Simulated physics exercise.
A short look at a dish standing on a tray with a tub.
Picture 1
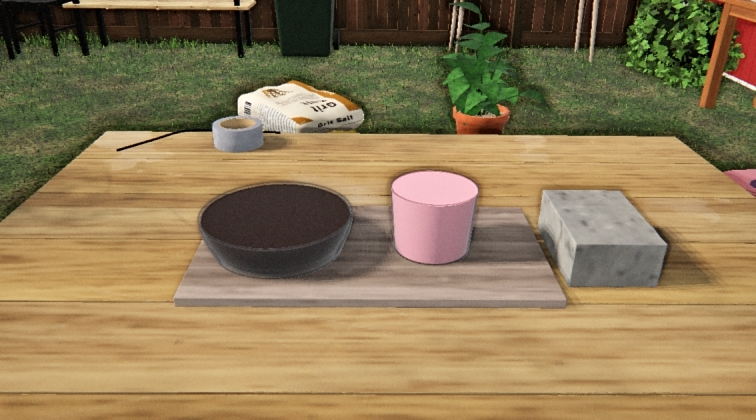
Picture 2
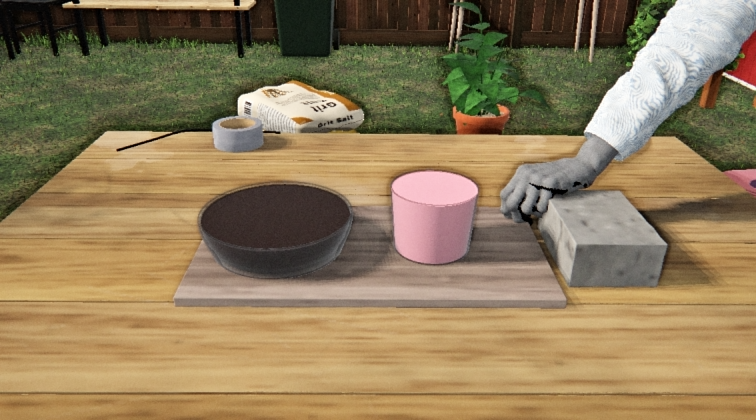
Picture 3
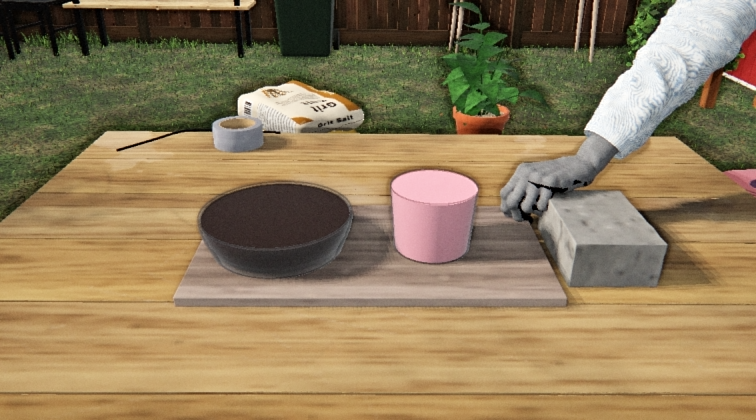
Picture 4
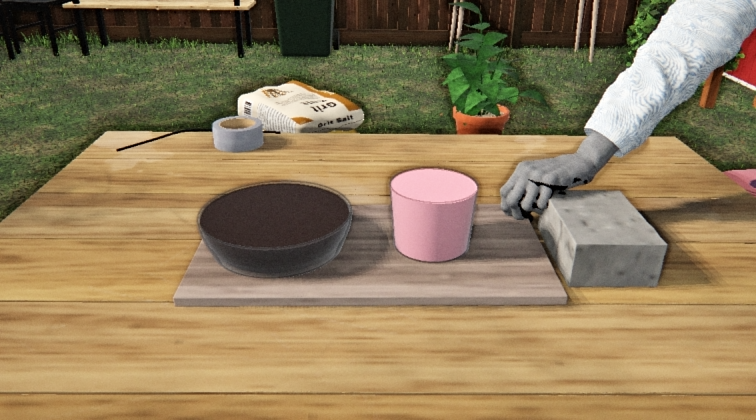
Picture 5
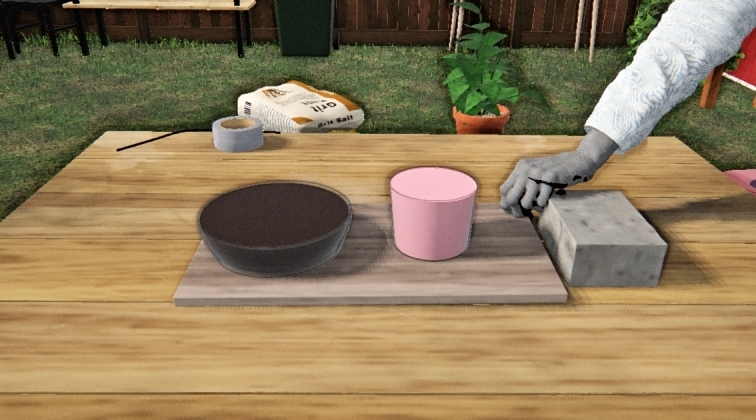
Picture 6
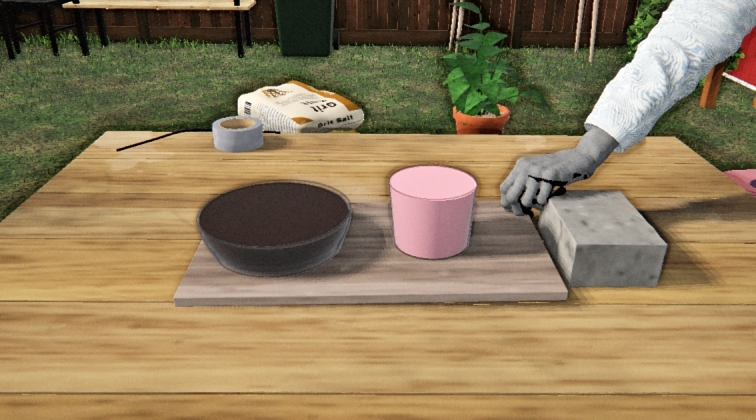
At first, a dark-filled dish and a pink tub stand on a flat wooden tray beside a grey brick on an outdoor table. A hand then reaches in from the right and takes the tray's right end, raising it very slightly, while the dish and tub barely change position.
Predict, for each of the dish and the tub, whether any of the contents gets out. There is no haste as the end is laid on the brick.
As I see it, dish: Lets some out; tub: Lets some out.
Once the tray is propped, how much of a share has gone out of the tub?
My estimate is close to 6 percent.
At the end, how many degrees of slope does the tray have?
It settles at an angle of roughly 9 degrees.
Shortly, the tray slopes by about 5°; dish, it has lost some; tub, none is lost.
Then, the tray slopes by about 10°; dish, it has lost some; tub, it has lost some.
At the finish, the tray slopes by about 9°, resting on the brick; dish, it has lost some; tub, it has lost some.
